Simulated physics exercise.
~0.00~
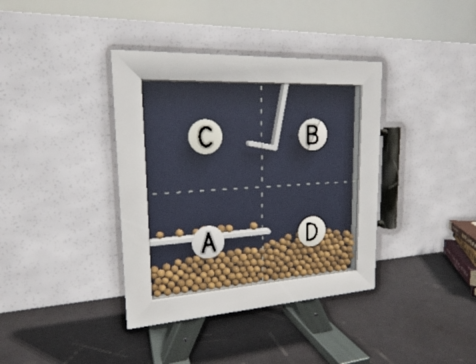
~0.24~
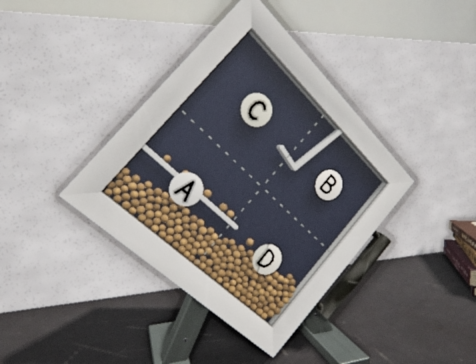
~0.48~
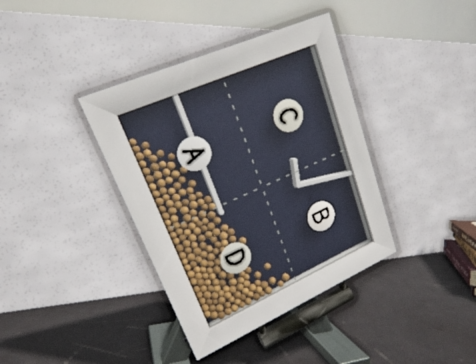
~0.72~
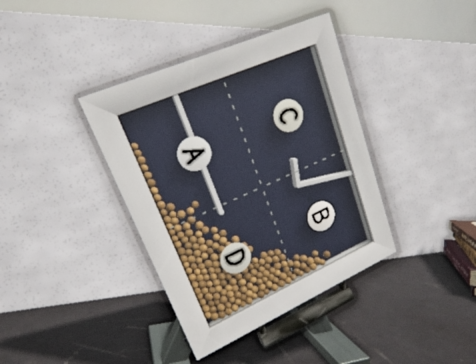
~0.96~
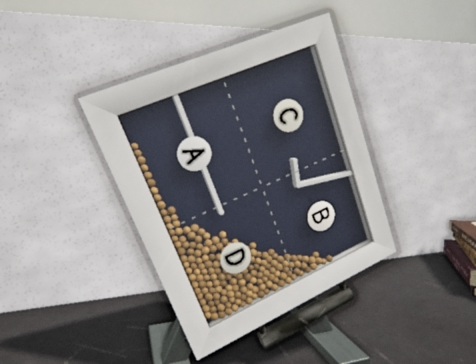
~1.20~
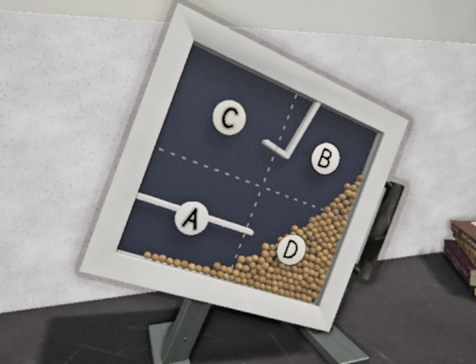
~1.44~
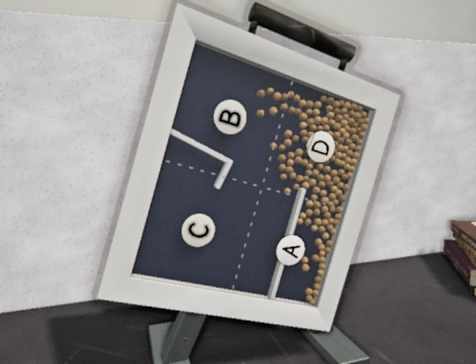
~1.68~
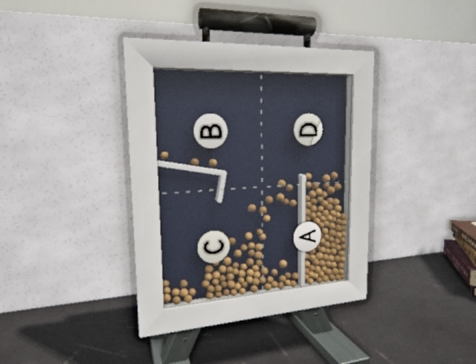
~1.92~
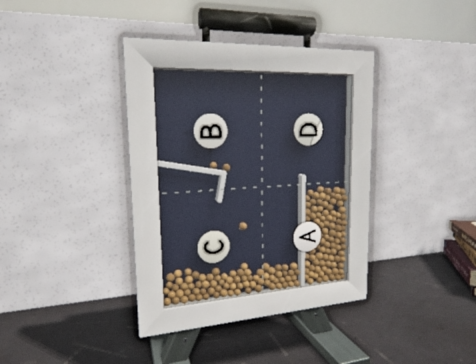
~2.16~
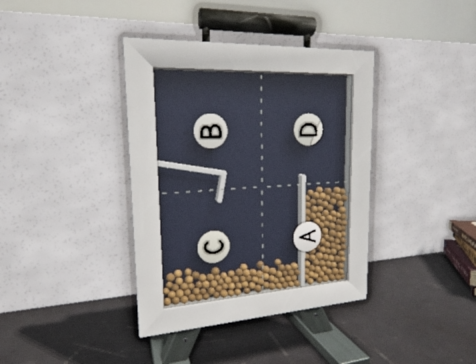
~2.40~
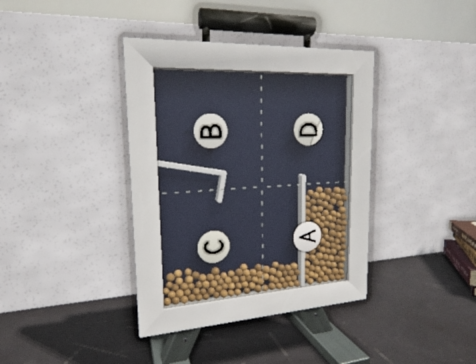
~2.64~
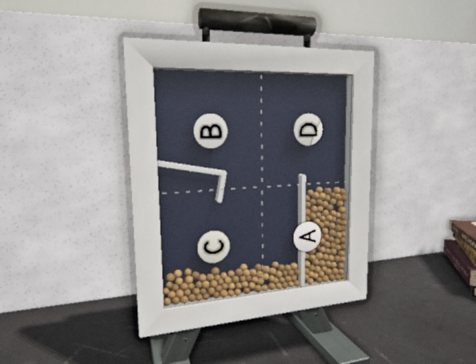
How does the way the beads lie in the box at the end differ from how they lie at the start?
At the start the beads lie along the bottom of the box in quarters A and D, with a few on the shelf in A. At the end the box is on its side and they rest in quarters A and C, heaped higher behind the divider on the right.
On a dark tabletop by a pale wall, an upright framed box of wooden beads tips clockwise, pauses, then swings back anticlockwise onto its other side, spilling beads across, until they rest piled high in quarter A and lower in quarter C, with B and D empty.
